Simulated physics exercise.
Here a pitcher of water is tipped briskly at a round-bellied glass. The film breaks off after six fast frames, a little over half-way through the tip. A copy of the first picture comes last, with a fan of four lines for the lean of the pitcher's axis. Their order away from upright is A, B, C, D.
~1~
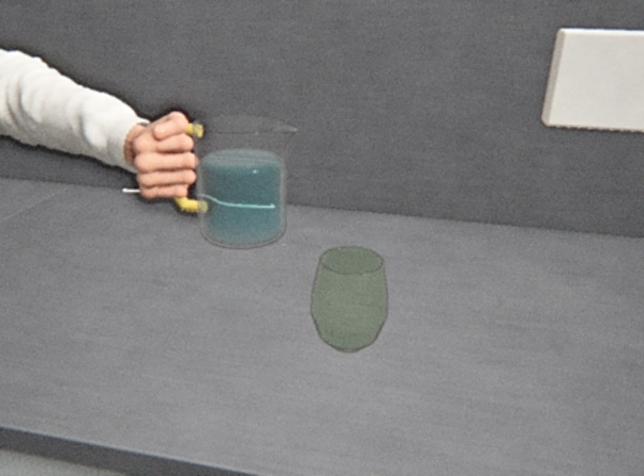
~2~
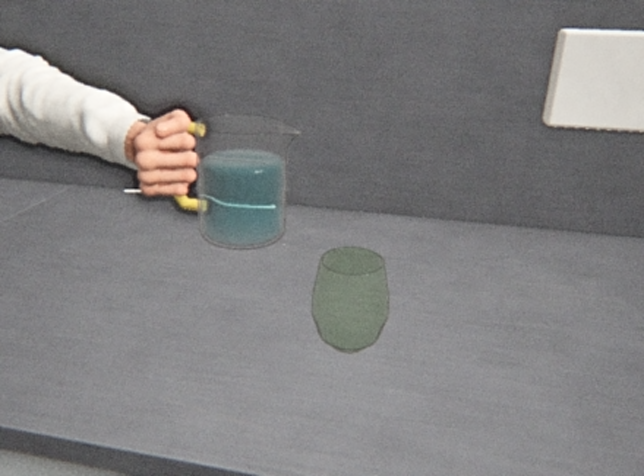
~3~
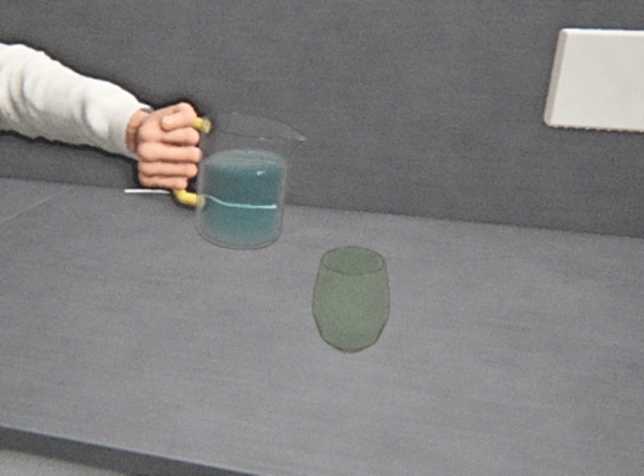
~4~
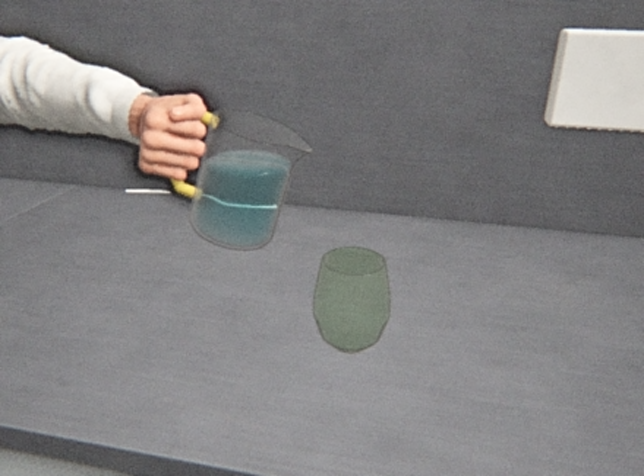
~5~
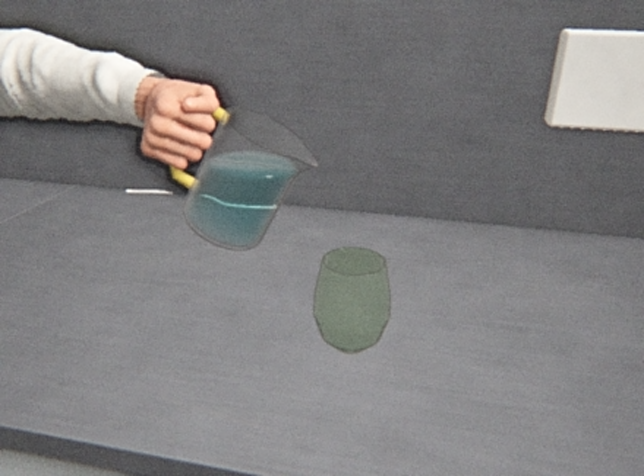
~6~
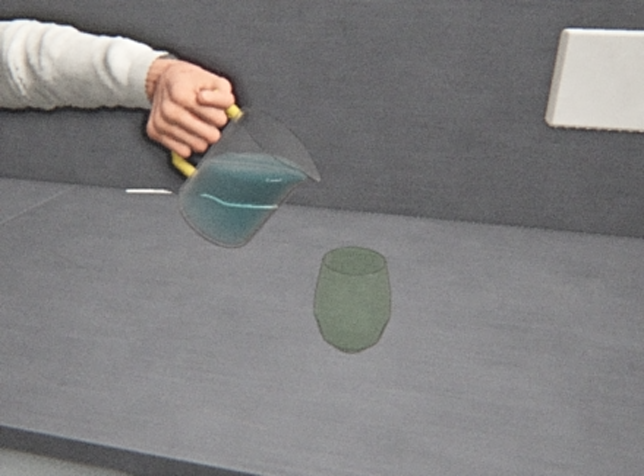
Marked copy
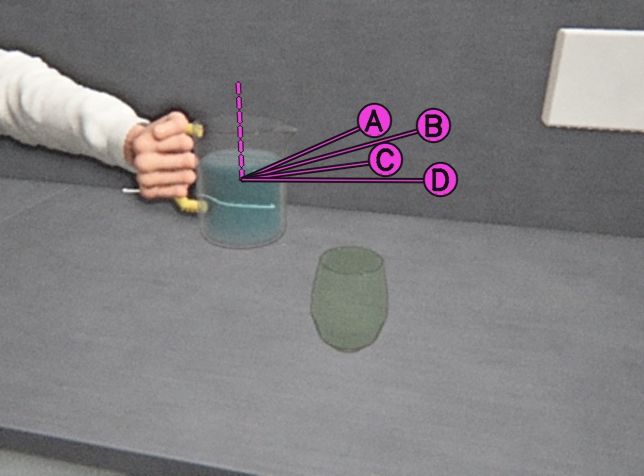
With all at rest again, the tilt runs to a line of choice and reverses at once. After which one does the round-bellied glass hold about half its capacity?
The answer is line B.
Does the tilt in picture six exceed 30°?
Yes.
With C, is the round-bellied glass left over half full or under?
Over.
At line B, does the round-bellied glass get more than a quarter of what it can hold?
Yes, clearly.
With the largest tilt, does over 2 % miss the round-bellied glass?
Yes.
In magenta, A at (358, 128); B at (417, 131); C at (369, 163); D at (423, 180).
Choosing A, the round-bellied glass ends with about 34 % of what it can hold.
Choosing B, the round-bellied glass ends with about 51 % of what it can hold.
Choosing C, the round-bellied glass ends with about 66 % of what it can hold.
Choosing D, the round-bellied glass ends with about 73 % of what it can hold; 10 % of the water is spilt.
